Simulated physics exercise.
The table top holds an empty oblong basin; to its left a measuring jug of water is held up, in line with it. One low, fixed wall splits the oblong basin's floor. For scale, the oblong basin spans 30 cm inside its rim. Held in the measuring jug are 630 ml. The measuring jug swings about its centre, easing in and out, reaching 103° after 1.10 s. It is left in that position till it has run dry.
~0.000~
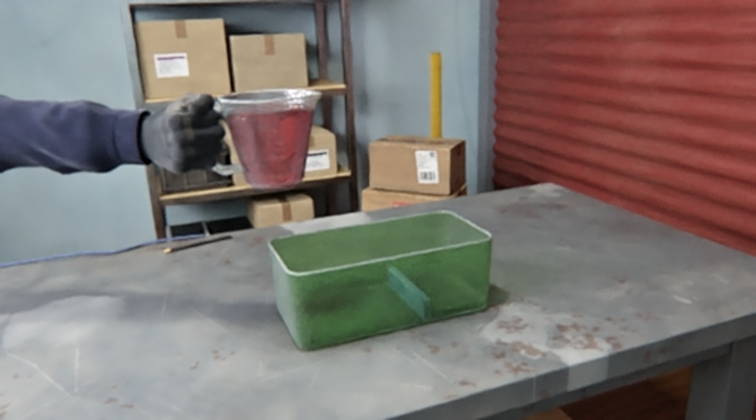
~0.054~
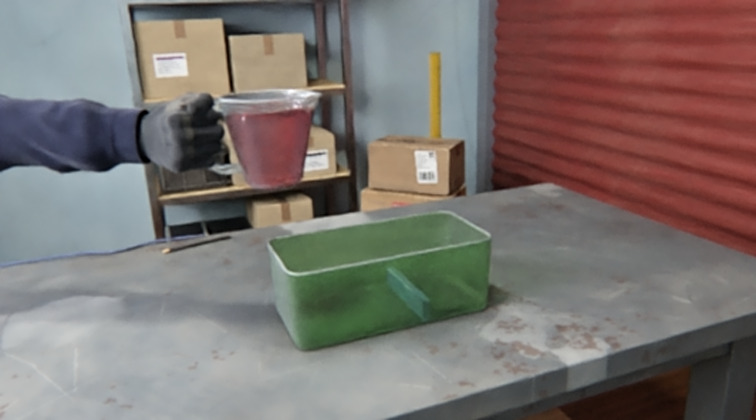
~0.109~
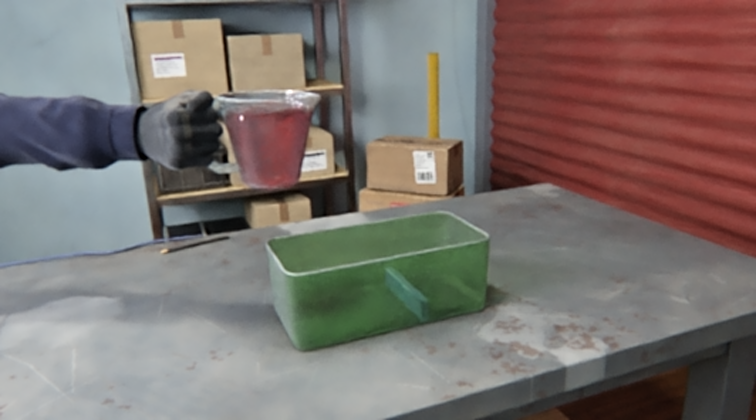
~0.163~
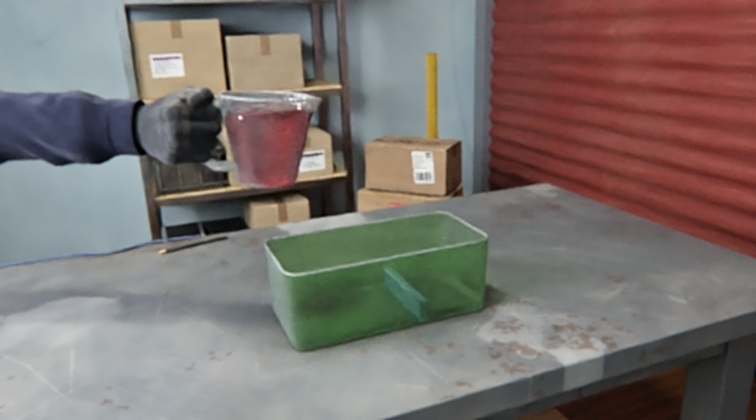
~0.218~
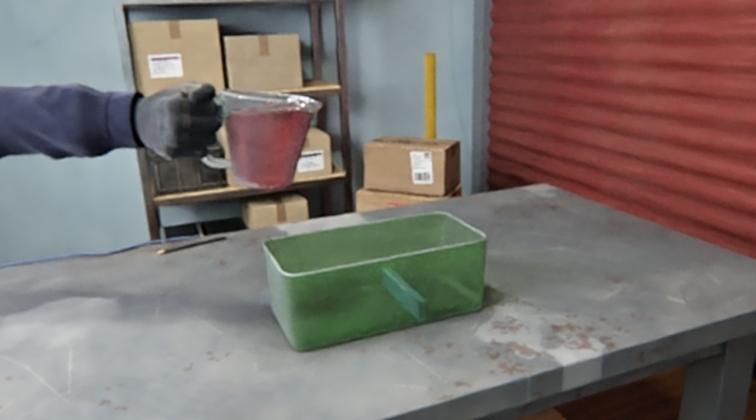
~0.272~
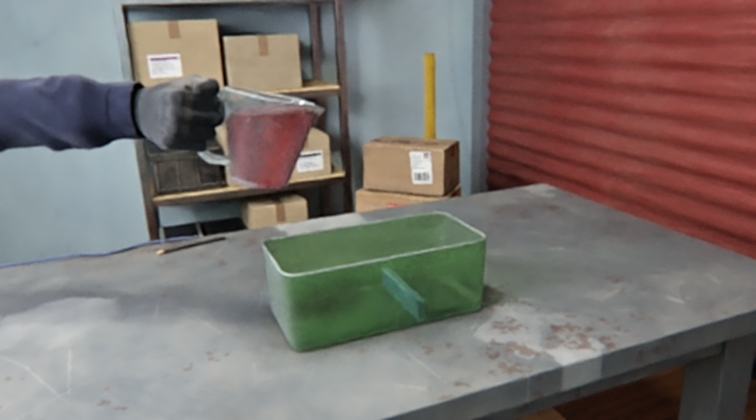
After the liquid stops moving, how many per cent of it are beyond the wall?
About 9 per cent.
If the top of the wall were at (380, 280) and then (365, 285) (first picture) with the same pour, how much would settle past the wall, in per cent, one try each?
In order, 50 and 80 per cent.
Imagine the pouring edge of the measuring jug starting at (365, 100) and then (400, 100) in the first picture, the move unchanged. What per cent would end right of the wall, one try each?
Some 65 and 65 per cent, in that order.
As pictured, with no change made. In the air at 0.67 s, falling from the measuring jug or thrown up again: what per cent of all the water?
About 24 per cent.
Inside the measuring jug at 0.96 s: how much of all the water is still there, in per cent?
Around 14 in a hundred.
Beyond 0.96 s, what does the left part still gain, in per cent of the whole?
Some 22 per cent.
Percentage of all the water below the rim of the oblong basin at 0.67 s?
Near 9 in a hundred.
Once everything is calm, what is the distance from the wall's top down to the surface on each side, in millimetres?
The left side gives some 12 mm, the right side some 28 mm.
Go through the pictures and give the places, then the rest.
The first frame shows tilt 0°; pouring edge (321, 93); surface from (226, 112) to (310, 105); the oblong basin's rim runs from (278, 258) to (471, 224); the wall's top is at (407, 283).
The second frame shows tilt 1°; pouring edge (321, 93); surface from (225, 112) to (310, 105).
The third frame shows tilt 2°; pouring edge (321, 95); surface from (224, 111) to (309, 106).
The fourth frame shows tilt 5°; pouring edge (321, 98); surface from (225, 112) to (309, 107).
The fifth frame shows tilt 10°; pouring edge (322, 103); surface from (226, 113) to (311, 108).
The sixth frame shows tilt 15°; pouring edge (325, 108); surface from (228, 114) to (315, 108).
Then, 0.67 s in, the tilt is 69° and 67 per cent is still to pour, 9 is left of the wall and 0 right of it.
Then, 0.96 s in, the tilt is 99° and 13 per cent is still to pour, 65 is left of the wall and 2 right of it.
Then, 1.27 s in, the tilt is 103° and 0 per cent is still to pour, 88 is left of the wall and 8 right of it.
Then, 1.60 s in, the tilt is 103° and 0 per cent is still to pour, 87 is left of the wall and 9 right of it.
Finally, 87 per cent lies left of the wall, 9 right of it and 4 outside.
